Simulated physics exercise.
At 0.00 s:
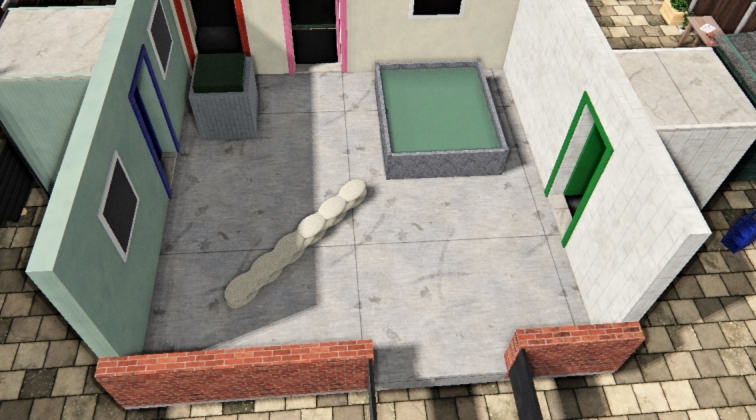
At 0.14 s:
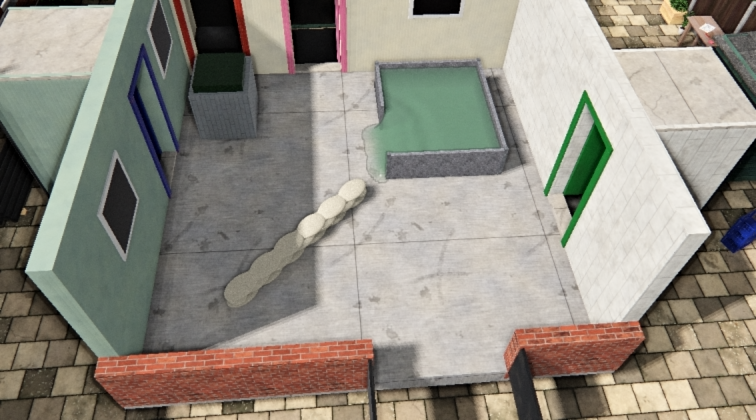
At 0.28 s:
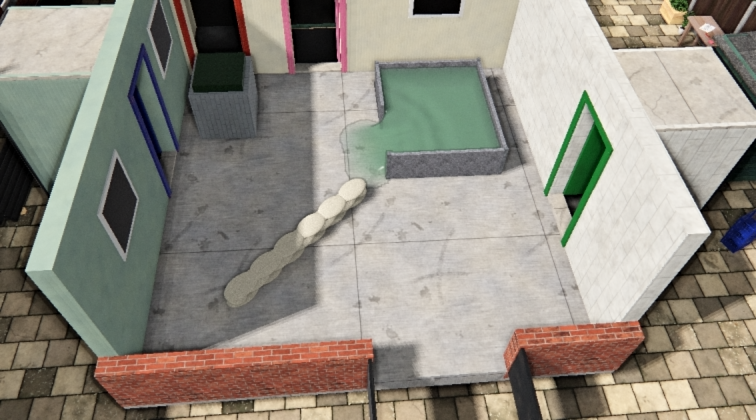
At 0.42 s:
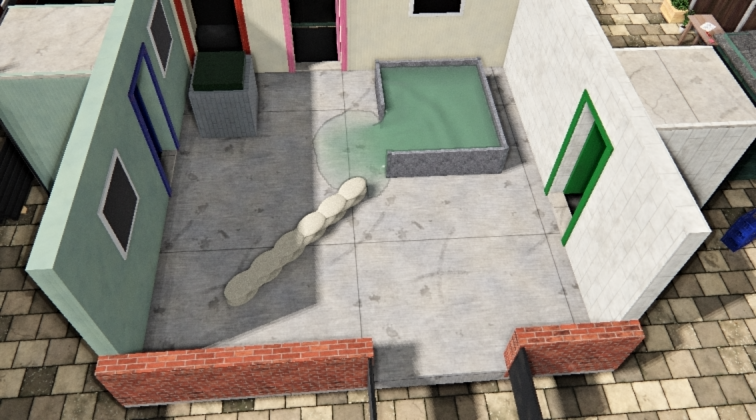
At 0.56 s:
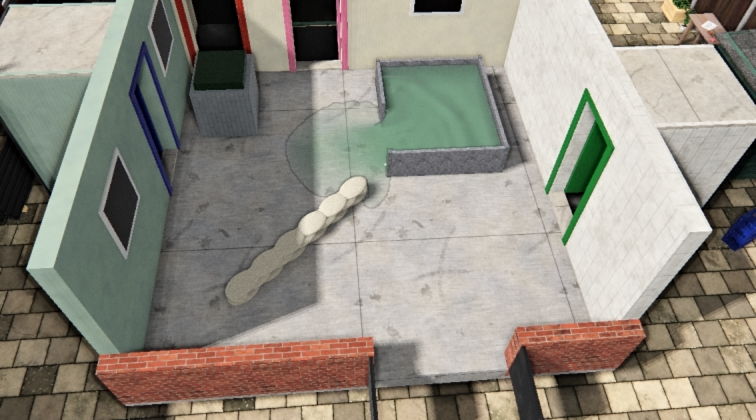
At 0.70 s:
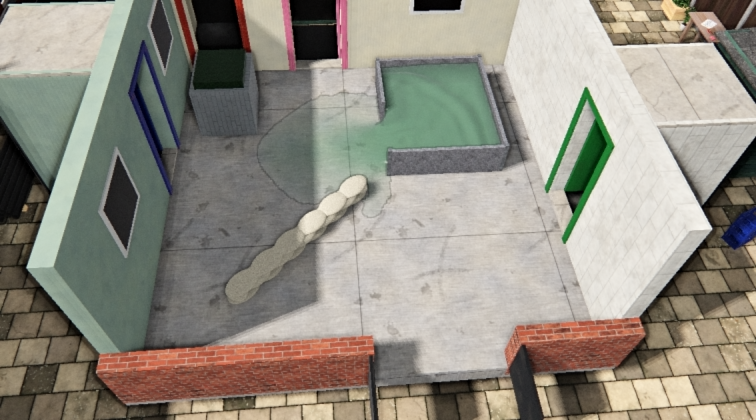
To begin with, green water sits still in a square grey tank inside a walled yard with a diagonal row of pale sandbags. Part of the tank's left side gives way, and water pours out through the gap, then spreads leftward across the grey floor in a widening, thinning sheet behind the bags.
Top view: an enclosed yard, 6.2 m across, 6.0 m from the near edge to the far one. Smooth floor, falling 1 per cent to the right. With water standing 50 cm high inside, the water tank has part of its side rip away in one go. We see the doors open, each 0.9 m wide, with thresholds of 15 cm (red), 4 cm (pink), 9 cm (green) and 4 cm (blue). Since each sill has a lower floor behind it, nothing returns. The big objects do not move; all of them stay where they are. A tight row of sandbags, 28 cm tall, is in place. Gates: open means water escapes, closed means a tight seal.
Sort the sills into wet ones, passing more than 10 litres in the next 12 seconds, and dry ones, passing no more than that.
Red door: Dry; pink door: Wet; green door: Dry; blue door: Wet.
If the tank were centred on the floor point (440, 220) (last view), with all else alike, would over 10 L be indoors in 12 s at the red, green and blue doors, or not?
Against the limit, the red door stays within it, the green door stays within it and the blue door stays within it.
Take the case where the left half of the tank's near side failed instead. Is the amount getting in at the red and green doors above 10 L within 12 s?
Compared with the limit, red is lower and green is lower.
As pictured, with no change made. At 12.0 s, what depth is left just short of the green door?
About 7.5 cm deep.
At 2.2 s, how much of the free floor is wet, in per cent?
Near 35 per cent is wet.
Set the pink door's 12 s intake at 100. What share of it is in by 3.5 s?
Roughly 10%.
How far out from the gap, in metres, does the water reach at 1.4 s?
Distance: Approx. 3.6 m.
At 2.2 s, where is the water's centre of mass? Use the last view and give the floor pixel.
Balance point at about (379, 139).
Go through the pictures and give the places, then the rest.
In the first picture, still water, 50 cm deep, in the water tank at (437, 107).
In the second picture, the front is at (372, 128), 0.6 m from the gap at (386, 147); 0.2 m2 of floor is under water; 50 cm left at the back of the water tank.
In the third picture, water pours out at (386, 147) and has run 0.8 m, to (352, 128); typically 8 cm deep outside, 50 cm at the water tank's back.
In the fourth picture, water pours out at (387, 146) and has run 1.2 m, to (319, 138); typically 6 cm deep outside, 50 cm at the water tank's back.
In the fifth picture, water pours out at (387, 145) and has run 1.7 m, to (292, 140); typically 5 cm deep outside, 50 cm at the water tank's back.
In the sixth picture, the front is at (264, 145), 2.1 m from the gap at (387, 144); 3.6 m2 of floor is under water; 49 cm left at the back of the water tank.
After 1.4 s water covers 25 % of the floor and is deepest (28 cm) near (380, 159); red door not reached, pink door not reached, green door not reached, blue door 7 cm at the sill, 1 L in.
After 2.2 s water covers 35 % of the floor and is deepest (23 cm) near (380, 159); red door 4 cm at the sill, 0 L in, pink door 2 cm at the sill, 0 L in, green door not reached, blue door 14 cm at the sill, 46 L in.
After 3.5 s water covers 45 % of the floor and is deepest (21 cm) near (143, 361); red door 8 cm at the sill, 0 L in, pink door 6 cm at the sill, 2 L in, green door not reached, blue door 17 cm at the sill, 174 L in.
After 7.0 s water covers 75 % of the floor and is deepest (10 cm) near (141, 375); red door 9 cm at the sill, 0 L in, pink door 6 cm at the sill, 12 L in, green door not reached, blue door 9 cm at the sill, 305 L in.
After 12.0 s water covers 90 % of the floor and is deepest (9 cm) near (541, 176); red door 4 cm at the sill, 0 L in, pink door 4 cm at the sill, 17 L in, green door 8 cm at the sill, 0 L in, blue door 5 cm at the sill, 338 L in.
